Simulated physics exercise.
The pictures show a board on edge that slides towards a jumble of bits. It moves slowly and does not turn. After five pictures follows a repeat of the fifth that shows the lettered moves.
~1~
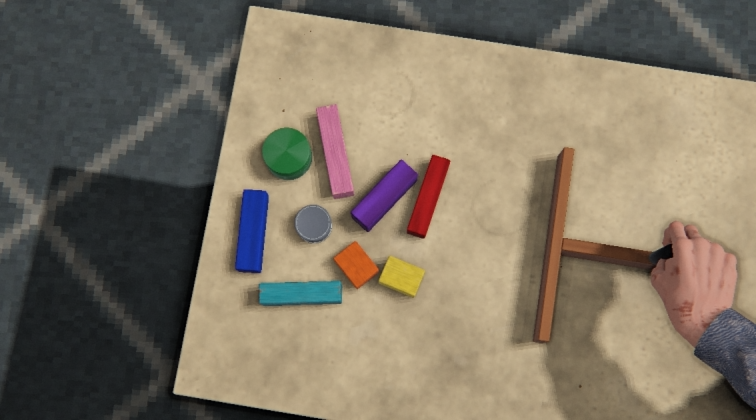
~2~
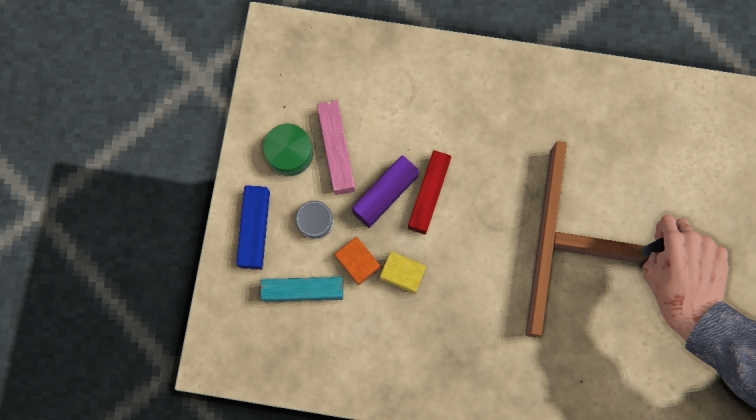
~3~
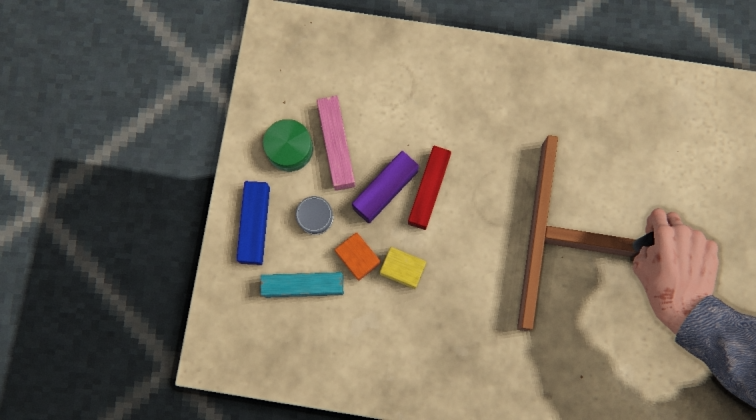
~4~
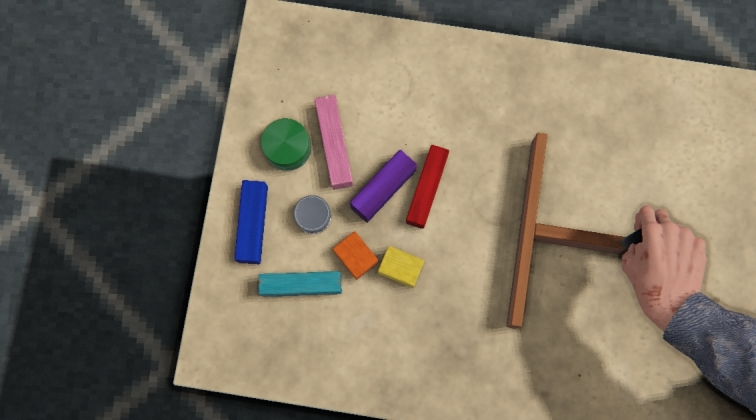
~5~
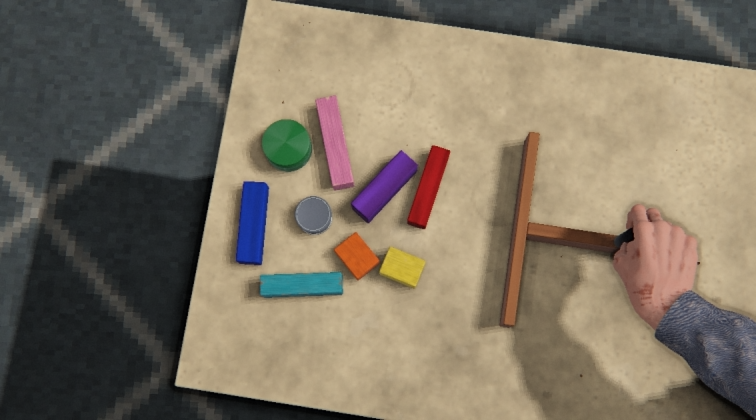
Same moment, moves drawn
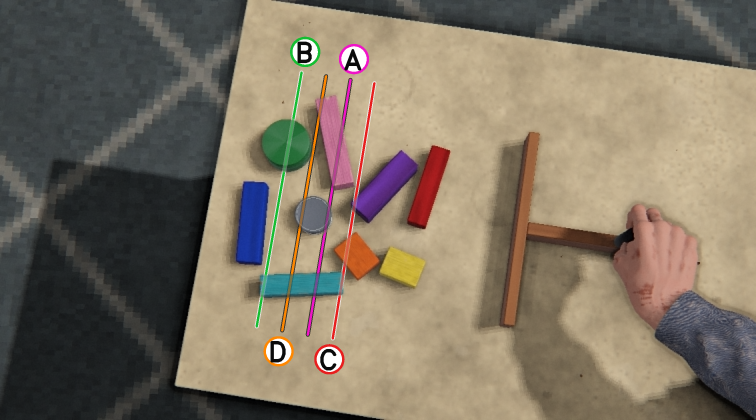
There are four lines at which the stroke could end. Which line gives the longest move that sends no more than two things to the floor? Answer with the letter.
Stop at B.
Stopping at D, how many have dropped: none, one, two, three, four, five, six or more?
By then, none.
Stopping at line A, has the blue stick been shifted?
Yes.
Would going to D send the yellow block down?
No.
On the marked copy, A at (330, 204); B at (280, 197); C at (354, 208); D at (305, 201).
Following B. Soon after the start, board (434, 214); yellow block (399, 268); red stick (423, 187).
Later, board (347, 200); blue stick (249, 223); green tin (264, 142).
In the end, board (280, 190); blue stick over the edge; green tin over the edge; two fallen.
As for the rest, A is within the limit but short; C is within the limit but short; D is within the limit but short.
